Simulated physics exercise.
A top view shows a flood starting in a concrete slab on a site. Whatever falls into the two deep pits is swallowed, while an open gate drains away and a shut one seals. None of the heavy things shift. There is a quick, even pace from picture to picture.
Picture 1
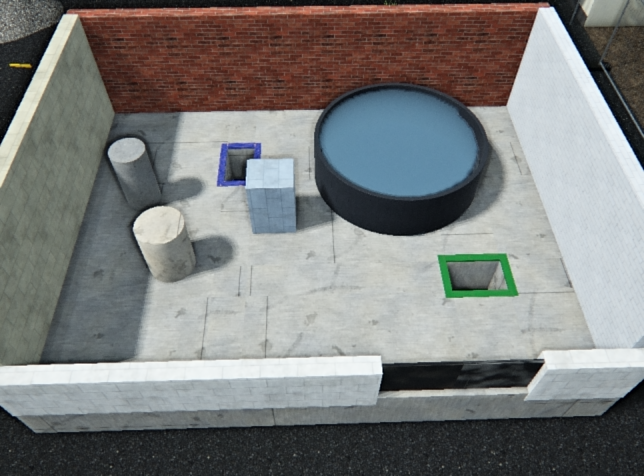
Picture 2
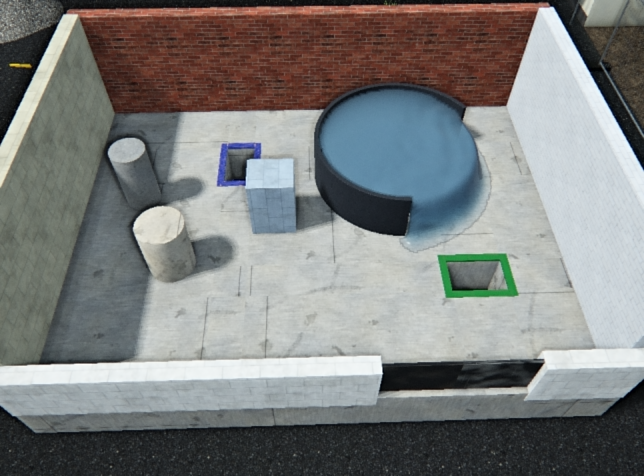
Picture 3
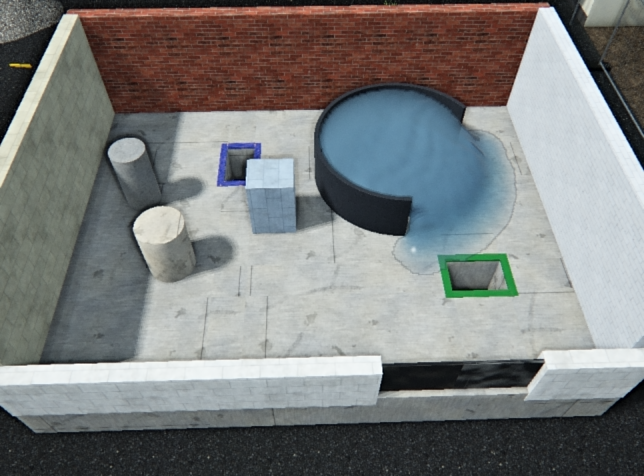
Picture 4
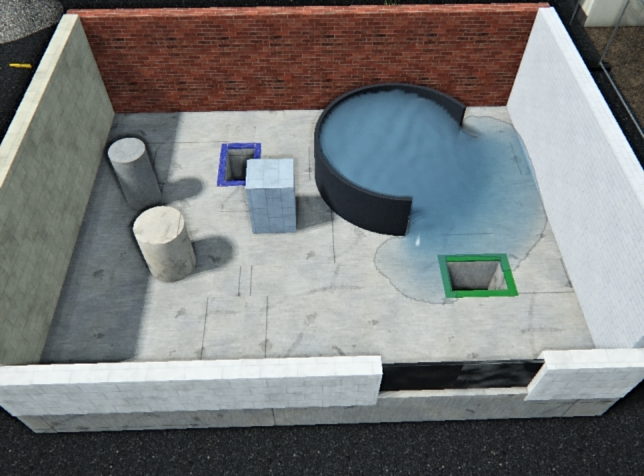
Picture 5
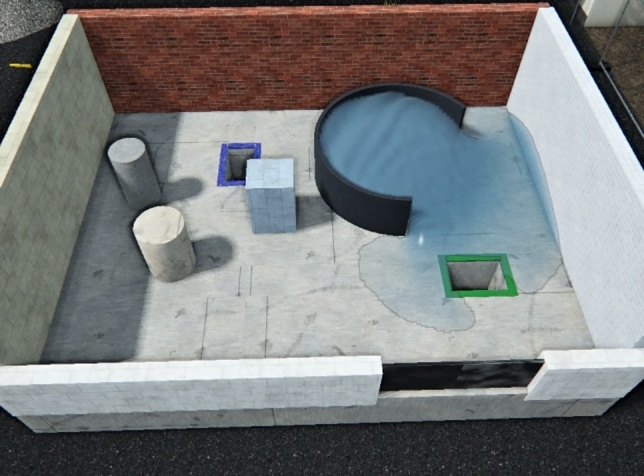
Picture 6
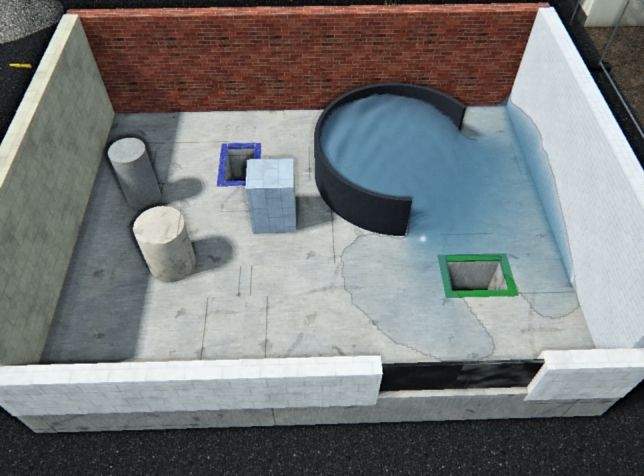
In a walled concrete yard, the right front side of a round black pool opened up and blue water poured out, spreading around the green-edged square hole, against the right wall and toward the front.
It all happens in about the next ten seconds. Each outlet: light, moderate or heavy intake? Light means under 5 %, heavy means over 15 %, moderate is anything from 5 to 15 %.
Intake - gate: Light, green pit: Heavy, blue pit: Moderate.
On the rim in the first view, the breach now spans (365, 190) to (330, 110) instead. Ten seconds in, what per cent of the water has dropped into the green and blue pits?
Estimates in per cent: Green 4, blue 40.
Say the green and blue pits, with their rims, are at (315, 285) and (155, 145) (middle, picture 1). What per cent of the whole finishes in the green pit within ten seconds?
Result - green pit, 15 in a hundred.
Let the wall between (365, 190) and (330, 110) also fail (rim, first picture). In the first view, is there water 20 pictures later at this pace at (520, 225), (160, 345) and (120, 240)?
Well, the first is missed by the spill, the next hit by the spill, the last hit by the spill.
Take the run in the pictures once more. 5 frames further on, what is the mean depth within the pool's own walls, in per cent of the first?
Around 52 percent.
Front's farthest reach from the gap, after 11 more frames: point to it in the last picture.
Somewhere near (251, 384).
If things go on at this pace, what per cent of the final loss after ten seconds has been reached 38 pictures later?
I get 70 percent.
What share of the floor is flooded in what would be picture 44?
95 %, roughly.
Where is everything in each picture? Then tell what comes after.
The round pool at (400, 140) is whole and still, in the first picture.
Water pours out at (472, 190) and has run to a hidden place, in the second picture.
The front is at (409, 264), out from the gap at (471, 191), in the third picture.
Water pours out at (471, 193) and has run to (492, 121), in the fourth picture.
The front is at (508, 112), out from the gap at (470, 194), in the fifth picture.
Water pours out at (470, 194) and has run to (431, 350), in the sixth picture.
A moment on, water covers 25 % of the floor; the gate 0 %, the green pit 7 %, the blue pit 0 %.
Next, water covers 35 % of the floor; the gate 0 %, the green pit 12 %, the blue pit 0 %.
Then, water covers 65 % of the floor; the gate 0 %, the green pit 20 %, the blue pit 0 %.
Later, water covers 95 % of the floor; the gate 0 %, the green pit 28 %, the blue pit 2 %.
In the end, water covers 100 % of the floor; the gate 0 %, the green pit 35 %, the blue pit 7 %.
